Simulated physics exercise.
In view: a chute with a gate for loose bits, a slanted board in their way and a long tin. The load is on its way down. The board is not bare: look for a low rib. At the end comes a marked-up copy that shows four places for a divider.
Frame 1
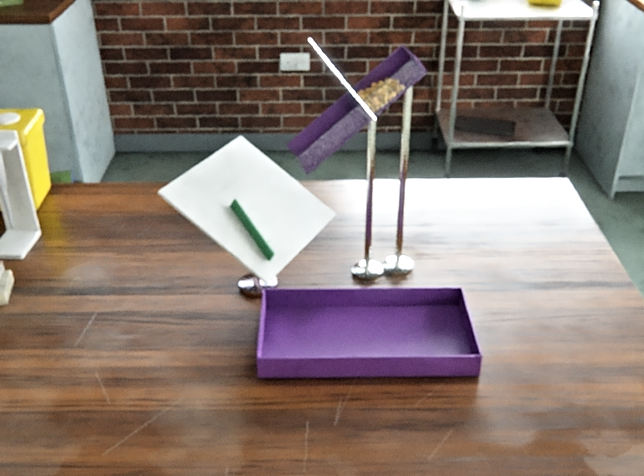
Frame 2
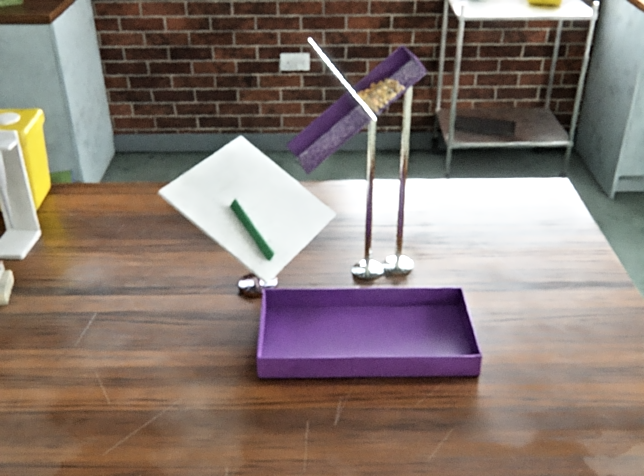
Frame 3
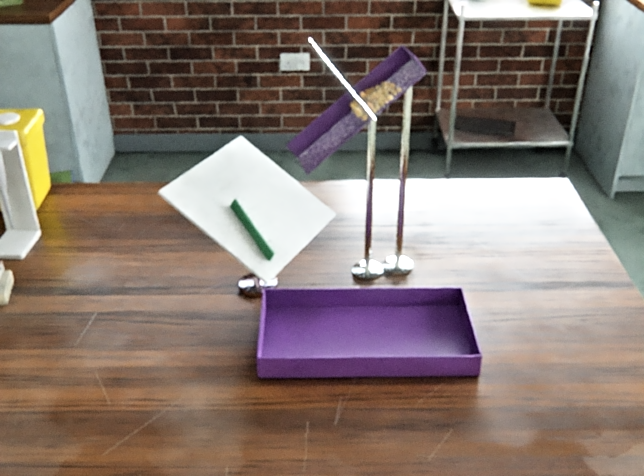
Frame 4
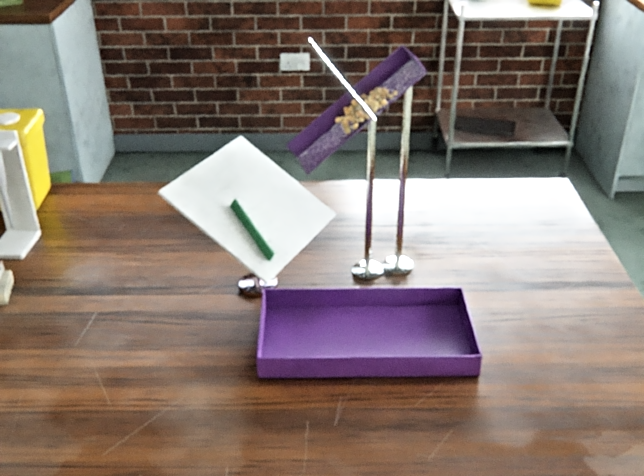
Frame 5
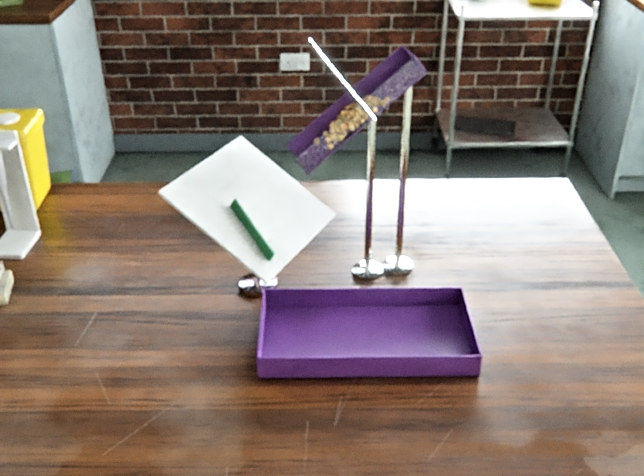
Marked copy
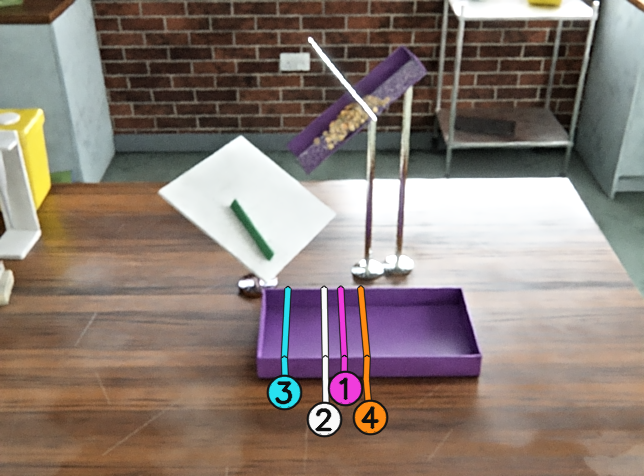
Small tan bits slid partway down a sloping purple chute toward its lower left end, while the tilted white board with a green strip and the empty purple tin below stayed still.
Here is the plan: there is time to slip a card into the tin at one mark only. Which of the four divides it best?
Choose 2.
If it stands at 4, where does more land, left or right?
Left.
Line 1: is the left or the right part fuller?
The left side.
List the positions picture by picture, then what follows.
The first frame shows load behind the gate near (376, 94), dried chickpeas; lip of the chute near (303, 166), sloping fairly steeply.
The second frame shows middle of the board near (253, 203), tilted fairly steeply; middle of its low edge near (305, 246); of its high edge near (202, 162).
The third frame shows front corners of the tin near (257, 358) and (482, 355), empty; front of the load near (355, 110).
The fourth frame shows middle of the load near (362, 106); its front near (338, 120), close to a third of the way to the lip; rib from (235, 198) to (274, 254).
The fifth frame shows middle of the load near (349, 117); its front near (317, 141), close to two thirds of the way to the lip.
On the marked copy, line 1 crosses the front rim at (344, 357); line 2 crosses the front rim at (325, 357); line 3 crosses the front rim at (284, 357); line 4 crosses the front rim at (367, 357).
With 1, of what is caught, all but a few on the left of the divider, a small share on the right.
With 2, of what is caught, close to two thirds on the left of the divider, close to a third on the right.
With 3, of what is caught, none at all on the left of the divider, the whole lot on the right.
With 4, of what is caught, all but a few on the left of the divider, only a few on the right.
